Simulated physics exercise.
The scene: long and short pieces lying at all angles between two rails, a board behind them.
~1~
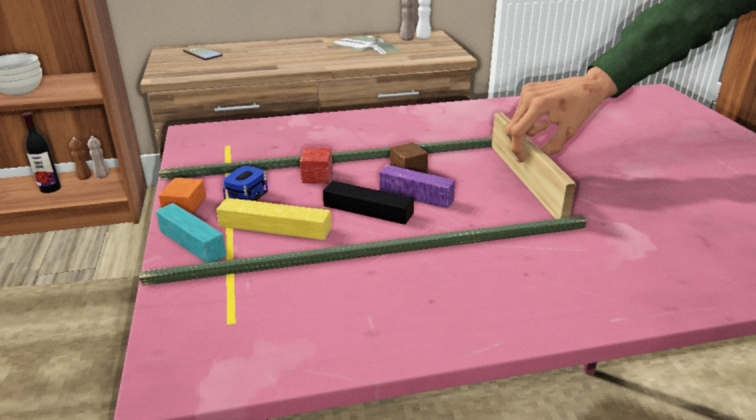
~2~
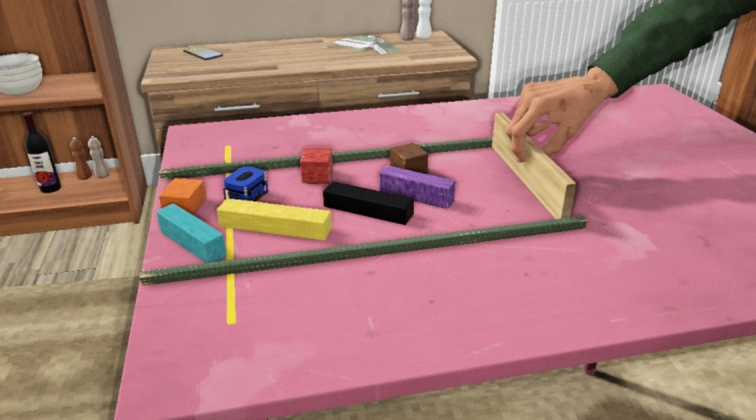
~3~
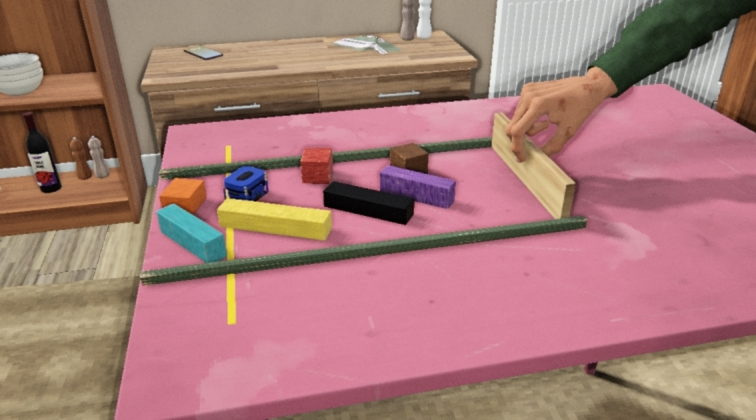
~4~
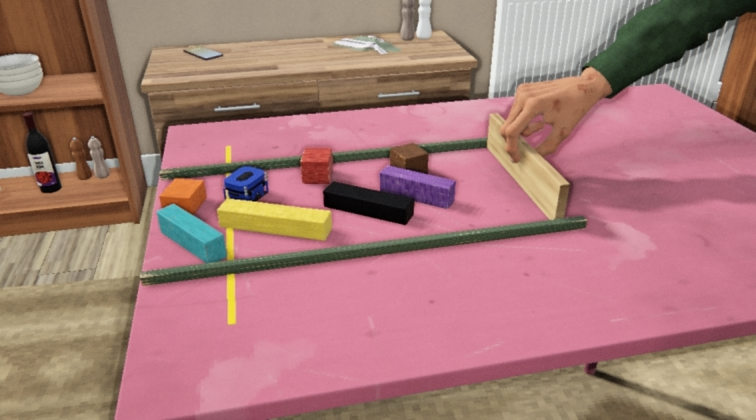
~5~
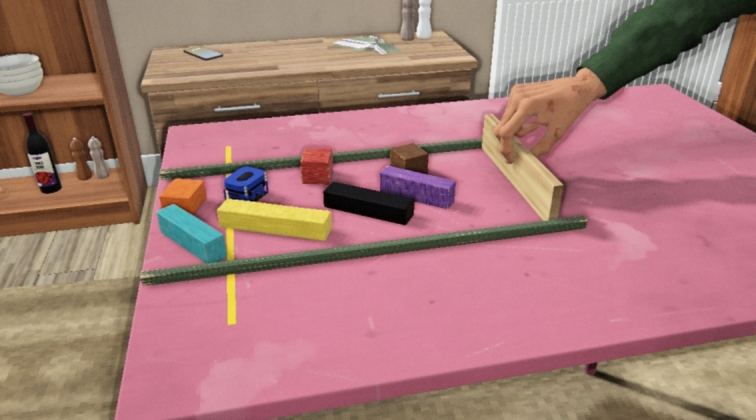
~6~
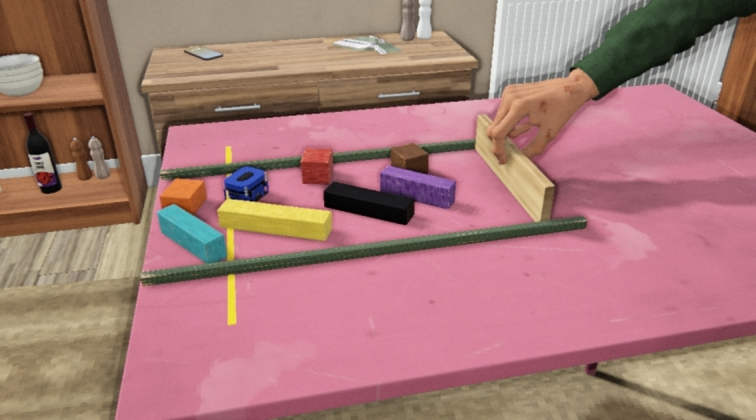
A hand in a dark green sleeve slides an upright wooden board slightly leftward between two green rails on a pink table, seen from a fixed, raised view in a room with wooden furniture. Orange, turquoise, blue, yellow, red, black, brown and purple pieces lie at various angles left of the board, near a yellow tape line. The board starts still, then shifts gradually while the pieces stay put.
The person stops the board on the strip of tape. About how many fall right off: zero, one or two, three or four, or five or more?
The number that fall off is one or two.
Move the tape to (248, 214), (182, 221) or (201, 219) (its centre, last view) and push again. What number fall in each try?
Down on the floor: 1, 5 and 4.
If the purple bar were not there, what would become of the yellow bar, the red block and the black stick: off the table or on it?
The yellow bar stays on; the red block holds on; the black stick stays on.
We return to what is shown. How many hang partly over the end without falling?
The number is 3.
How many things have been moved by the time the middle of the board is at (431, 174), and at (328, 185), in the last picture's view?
At the one place 2, at the other 5.
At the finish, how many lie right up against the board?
The number is 3.
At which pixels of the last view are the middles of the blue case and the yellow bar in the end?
Near (161, 196) and (170, 235).
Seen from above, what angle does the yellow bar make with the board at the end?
Roughly 25° out of line.
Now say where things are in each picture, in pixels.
The first picture shows orange block (183, 197); turquoise bar (190, 233); blue case (245, 187); board (528, 163); tape (229, 215).
The second picture shows turquoise bar (191, 233); brown block (409, 162).
The third picture shows blue case (246, 186); purple bar (417, 187).
The fourth picture shows orange block (184, 197); yellow bar (275, 219).
The fifth picture shows turquoise bar (191, 234); board (517, 164).
The sixth picture shows orange block (184, 197); turquoise bar (191, 234); blue case (246, 187); board (510, 165); tape (230, 215).
Soon after, none off yet; orange block at rest near (184, 197); turquoise bar at rest near (191, 234); blue case at rest near (246, 187).
Then, none off yet; orange block moving near (173, 199); turquoise bar at rest near (190, 234); blue case moved about its own width near (205, 193).
At rest, the number that fall off is one or two; fallen, orange block.
